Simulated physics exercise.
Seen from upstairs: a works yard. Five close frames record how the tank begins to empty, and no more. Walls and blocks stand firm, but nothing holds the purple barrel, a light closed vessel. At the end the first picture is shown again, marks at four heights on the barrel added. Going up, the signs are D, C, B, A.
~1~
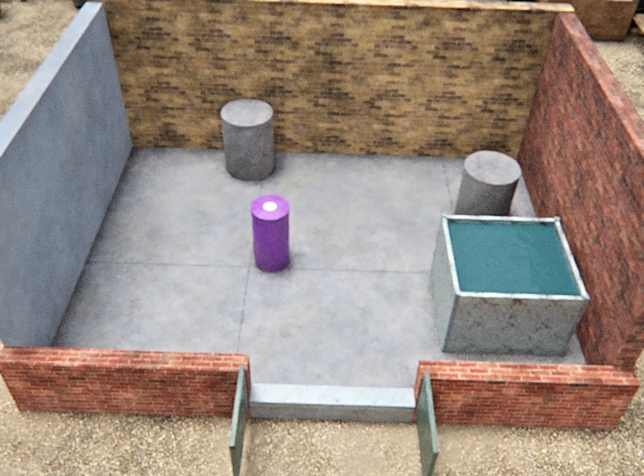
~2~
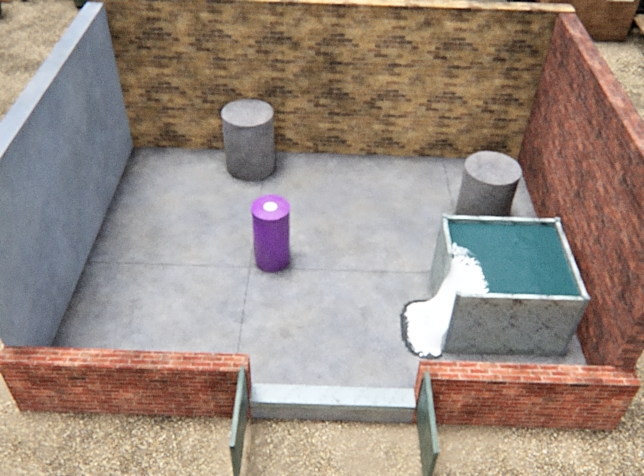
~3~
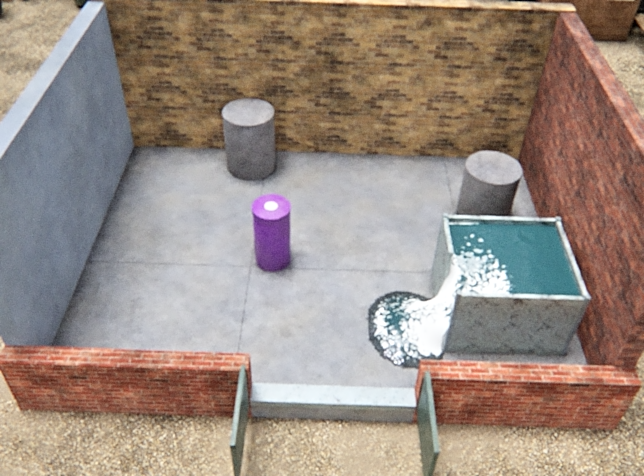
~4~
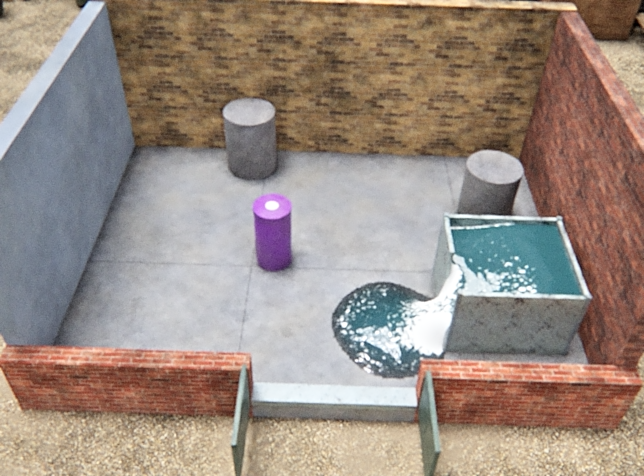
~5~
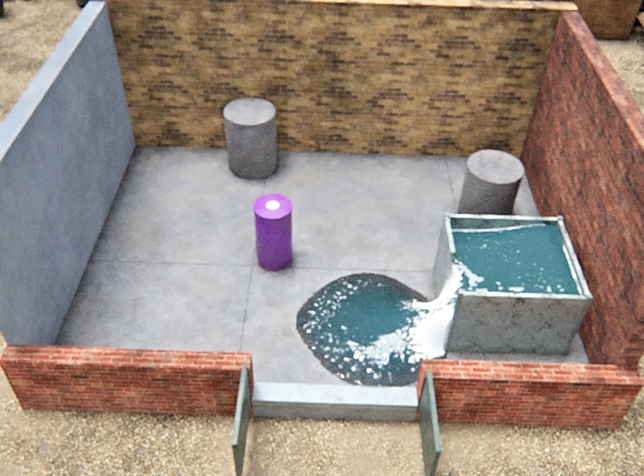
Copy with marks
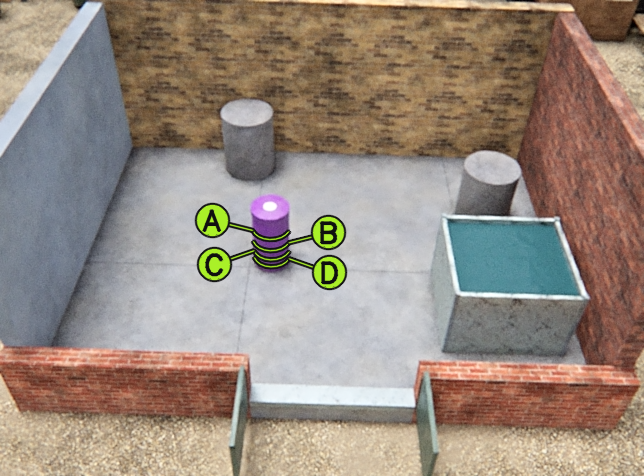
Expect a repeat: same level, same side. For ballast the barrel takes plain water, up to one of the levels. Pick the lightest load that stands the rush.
Use line C.
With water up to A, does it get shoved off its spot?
No, not at all.
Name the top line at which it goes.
D.
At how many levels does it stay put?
Three.
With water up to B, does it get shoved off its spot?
No, that is safe.
On the marked copy, A at (269, 239); B at (270, 250); C at (270, 259); D at (270, 266); from the bottom up D, C, B, A.
For line A, it does not move.
For line B, it does not move.
For line C, it does not move.
For line D, it is pushed about its own width away.
